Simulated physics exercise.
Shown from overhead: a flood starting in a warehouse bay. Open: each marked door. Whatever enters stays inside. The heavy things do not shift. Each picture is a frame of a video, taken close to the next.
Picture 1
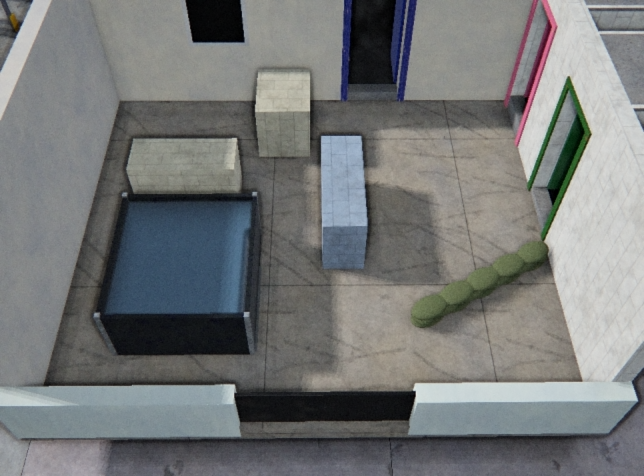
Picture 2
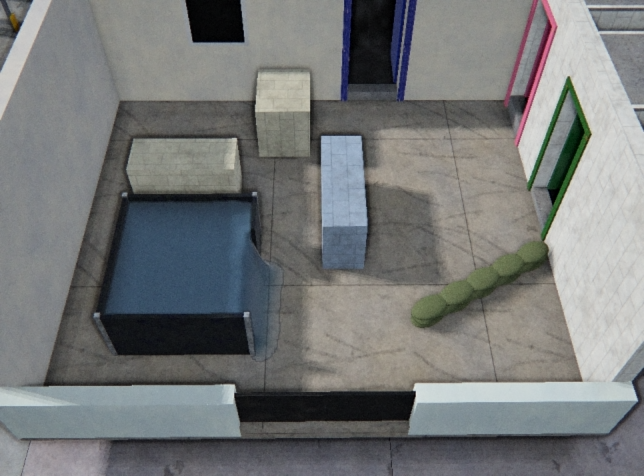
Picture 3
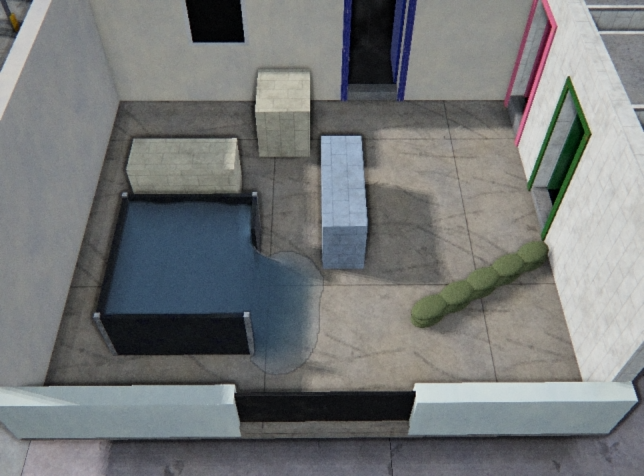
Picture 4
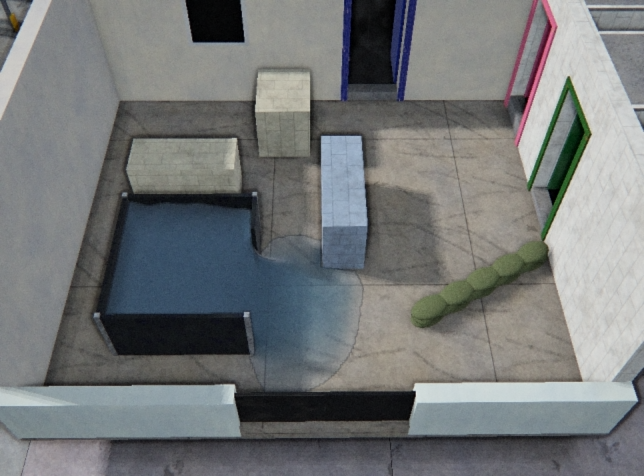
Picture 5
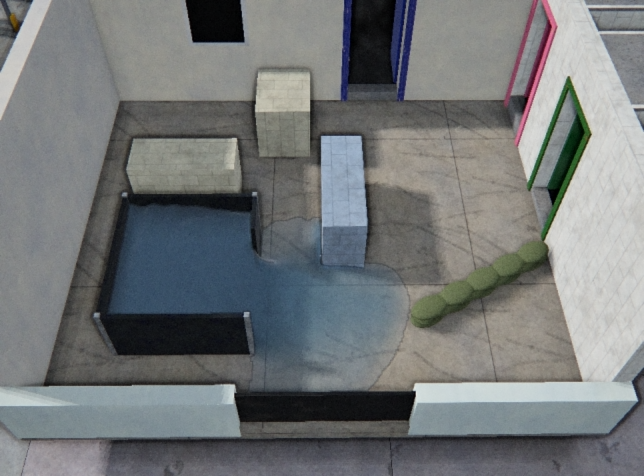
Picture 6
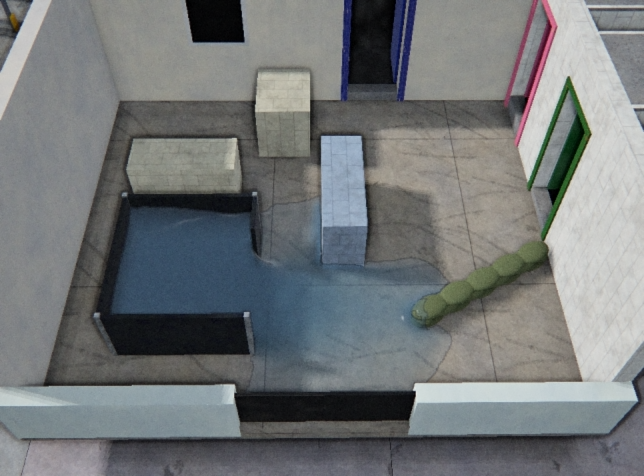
Blue water pours through a gap in the right side of a square, dark-walled tank at the left of a walled bay, seen from above by a still camera. Pale blocks stand behind the tank, a light blue block at the centre, a green bushy row at right, and blue, pink and green door surrounds beyond. The water spreads rightward across the brown floor, passing the blue block's base and reaching the row's near end, while the tank's level lowers.
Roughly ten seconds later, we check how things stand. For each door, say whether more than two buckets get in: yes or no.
Green door: Yes; blue door: No; pink door: No.
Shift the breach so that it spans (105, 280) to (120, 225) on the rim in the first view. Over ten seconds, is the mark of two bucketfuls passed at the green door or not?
Green door stays within it.
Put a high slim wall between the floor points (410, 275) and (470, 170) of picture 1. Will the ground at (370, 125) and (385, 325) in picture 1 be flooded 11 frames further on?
Unwetted; inundated.
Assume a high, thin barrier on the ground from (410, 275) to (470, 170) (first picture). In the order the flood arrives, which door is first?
My pick is the door marked green.
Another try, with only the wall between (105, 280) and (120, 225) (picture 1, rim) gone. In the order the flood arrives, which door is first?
That would be the one in blue.
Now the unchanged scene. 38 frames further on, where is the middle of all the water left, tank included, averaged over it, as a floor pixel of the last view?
Centre point: Around (372, 255).
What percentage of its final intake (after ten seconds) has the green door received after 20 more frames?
Roughly 95 per cent.
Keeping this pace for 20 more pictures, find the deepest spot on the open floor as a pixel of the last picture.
Check close to (545, 267).
A moment on, water covers 35 % of the floor; the green door wet at the sill, nothing in, the blue door not reached, the pink door not reached.
Next, water covers 50 % of the floor; the green door over two buckets in, the blue door not reached, the pink door wet at the sill, nothing in.
Then, water covers 60 % of the floor; the green door far over two buckets in, the blue door wet at the sill, nothing in, the pink door wet at the sill, nothing in.
Later, water covers 80 % of the floor; the green door far over two buckets in, the blue door wet at the sill, nothing in, the pink door wet at the sill, nothing in.
In the end, water covers 95 % of the floor; the green door far over two buckets in, the blue door wet at the sill, nothing in, the pink door wet at the sill, nothing in.
